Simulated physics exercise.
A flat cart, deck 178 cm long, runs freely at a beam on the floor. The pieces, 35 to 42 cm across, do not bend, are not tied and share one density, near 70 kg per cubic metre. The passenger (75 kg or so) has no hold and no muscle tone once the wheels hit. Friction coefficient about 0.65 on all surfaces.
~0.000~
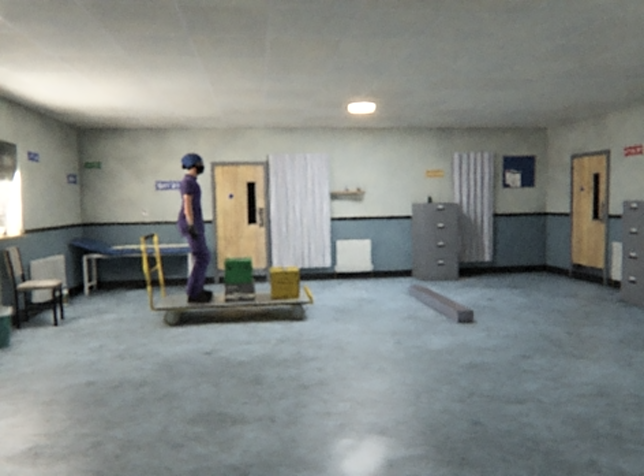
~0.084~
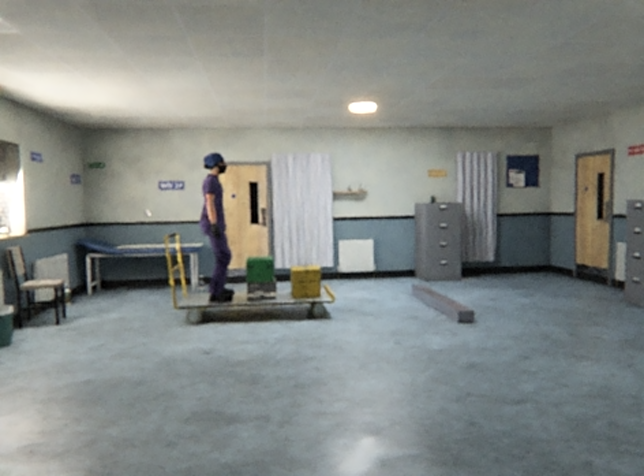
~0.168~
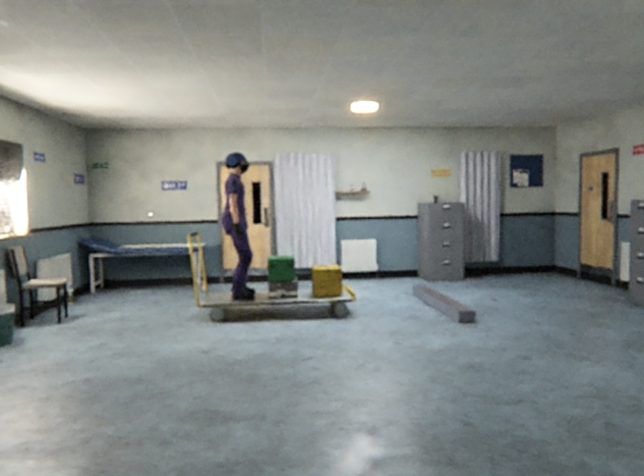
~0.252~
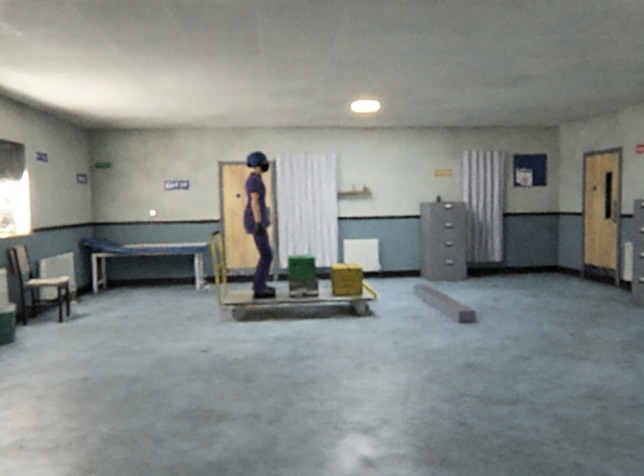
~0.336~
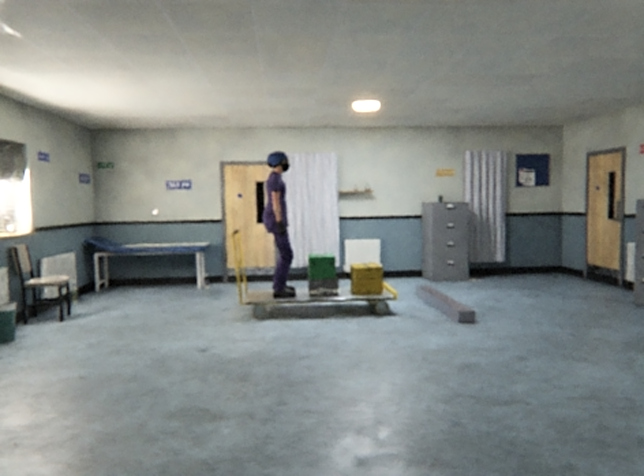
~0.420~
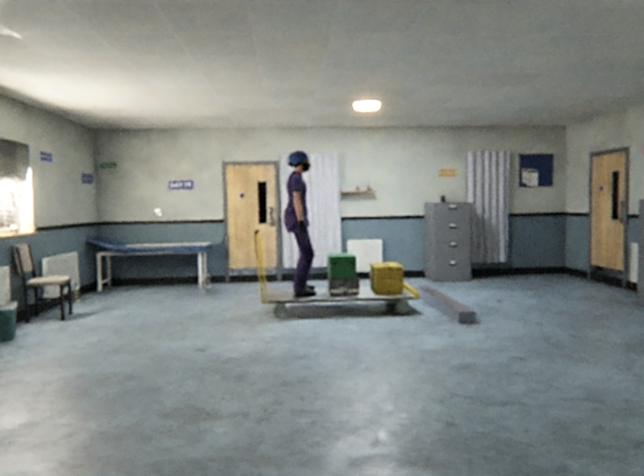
In a room with blue-and-cream walls, a person in dark purple clothes and a blue cap stands upright on a flat cart behind green and yellow boxes as it rolls steadily right, drawing nearer a grey beam on the floor.
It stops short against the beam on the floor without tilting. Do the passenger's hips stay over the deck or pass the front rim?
In the end the passenger's hips go over the front rim.
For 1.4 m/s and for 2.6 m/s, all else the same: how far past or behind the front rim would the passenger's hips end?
About 130 cm behind and 10 cm past.
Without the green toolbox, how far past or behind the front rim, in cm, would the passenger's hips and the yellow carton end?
Then hips 130 past, yellow 30 past.
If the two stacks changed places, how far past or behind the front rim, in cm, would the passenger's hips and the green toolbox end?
Then hips 70 past, green 120 past.
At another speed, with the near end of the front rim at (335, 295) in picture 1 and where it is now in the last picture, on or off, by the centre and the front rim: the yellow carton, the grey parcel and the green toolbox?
In that case yellow off, grey on, green off.
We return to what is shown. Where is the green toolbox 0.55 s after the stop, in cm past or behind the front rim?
Some 60 cm past it.
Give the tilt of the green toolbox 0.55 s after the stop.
It is tilted some 40°.
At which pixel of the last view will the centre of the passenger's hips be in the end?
Around (488, 297).
Impact comes at 0.56 s.
After 0.81 s the passenger's hips are 70 cm behind the rim, near (387, 239) in the last picture's view.
After 1.11 s the passenger's hips are 18 cm behind the rim, near (427, 260) in the last picture's view.
After 1.56 s the passenger's hips are 49 cm past the rim, near (480, 291) in the last picture's view.
At rest, 4.0 s, past the rim, green toolbox, yellow carton and the passenger's hips; behind it, grey parcel.
